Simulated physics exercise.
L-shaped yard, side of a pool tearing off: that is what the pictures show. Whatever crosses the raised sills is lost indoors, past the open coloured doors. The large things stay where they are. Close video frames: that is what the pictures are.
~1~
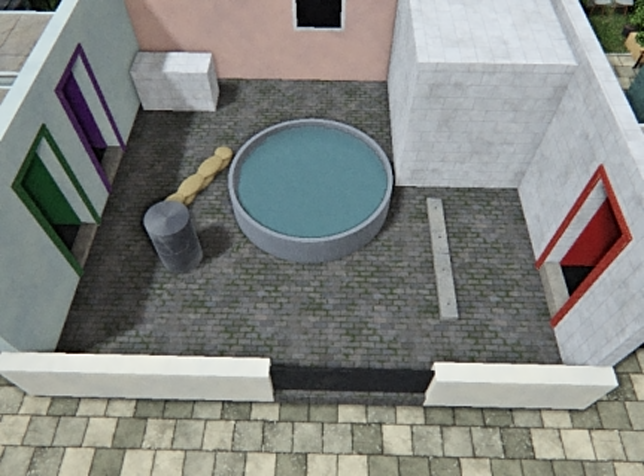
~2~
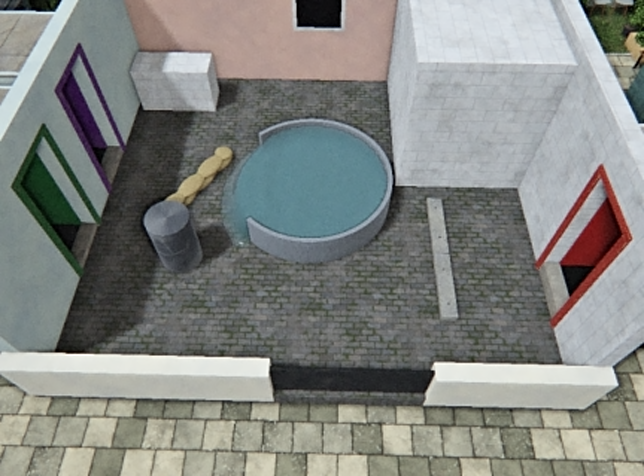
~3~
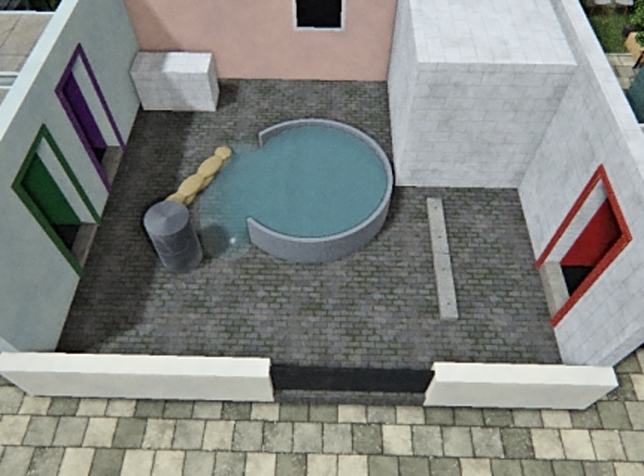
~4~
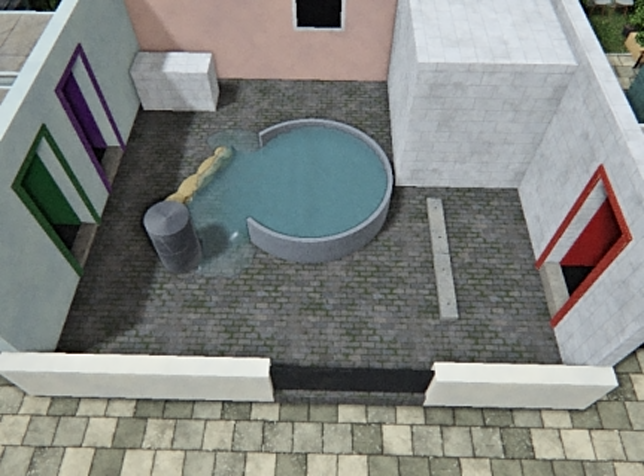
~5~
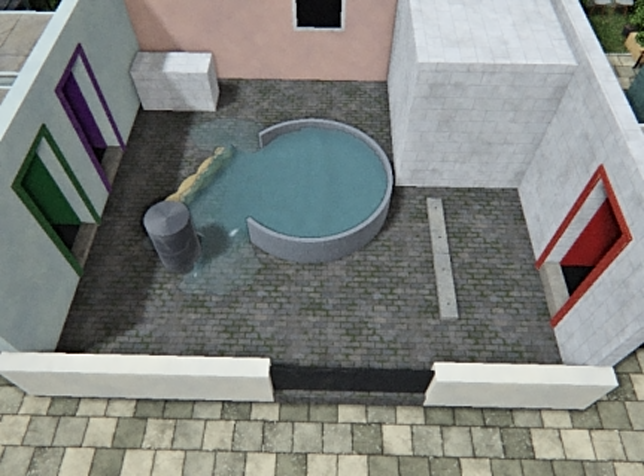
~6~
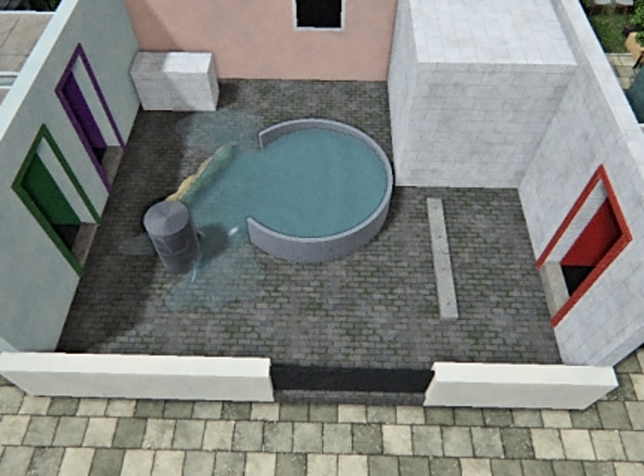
To begin with, a round pool brimming with still water stands whole in a walled, paved yard. Then the left side of its rim is gone and water pours out through the gap, spreading leftward over the dark paving, reaching the twisted yellow object and grey cylinder and washing around them.
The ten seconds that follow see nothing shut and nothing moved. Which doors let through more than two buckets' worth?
Outcome: The red door gets two buckets or fewer, the purple door gets two buckets or fewer, the green door gets over two buckets.
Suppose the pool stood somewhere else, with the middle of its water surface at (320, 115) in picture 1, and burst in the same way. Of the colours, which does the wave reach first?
The door meant here is the door marked purple.
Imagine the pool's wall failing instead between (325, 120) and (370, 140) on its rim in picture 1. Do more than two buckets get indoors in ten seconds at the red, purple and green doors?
Result per door - red door: Does not exceed; purple door: Does not exceed; green door: Does not exceed.
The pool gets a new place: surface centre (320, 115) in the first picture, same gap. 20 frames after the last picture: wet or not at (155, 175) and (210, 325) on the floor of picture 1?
Soaked, soaked.
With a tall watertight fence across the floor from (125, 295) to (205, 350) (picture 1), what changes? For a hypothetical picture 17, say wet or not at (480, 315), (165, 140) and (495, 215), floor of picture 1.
Taking the points in order - unwetted, wetted, unwetted.
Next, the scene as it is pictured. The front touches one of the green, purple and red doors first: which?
I pick the green-painted one.
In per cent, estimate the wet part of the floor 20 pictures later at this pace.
I reckon around 60 %.
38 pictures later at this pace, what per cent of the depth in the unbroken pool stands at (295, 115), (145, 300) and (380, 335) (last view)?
About 6 per cent, then 10 per cent, then 10 per cent.
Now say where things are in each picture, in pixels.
In the first frame, the round tank at (311, 178) is whole and still.
In the second frame, the front is at a hidden place, out from the gap at (237, 190).
In the third frame, water pours out at (237, 191) and has run to (240, 144).
In the fourth frame, the front is at (229, 133), out from the gap at (237, 192).
In the fifth frame, water pours out at (237, 192) and has run to (203, 126).
In the sixth frame, water pours out at (237, 192) and has run to (209, 112).
A moment on, water covers 30 % of the floor; the red door not reached, the purple door not reached, the green door wet at the sill, nothing in.
Next, water covers 50 % of the floor; the red door not reached, the purple door wet at the sill, nothing in, the green door under two buckets in.
Then, water covers 60 % of the floor; the red door not reached, the purple door wet at the sill, nothing in, the green door over two buckets in.
Later, water covers 80 % of the floor; the red door wet at the sill, nothing in, the purple door wet at the sill, nothing in, the green door over two buckets in.
In the end, water covers 95 % of the floor; the red door wet at the sill, nothing in, the purple door wet at the sill, nothing in, the green door over two buckets in.
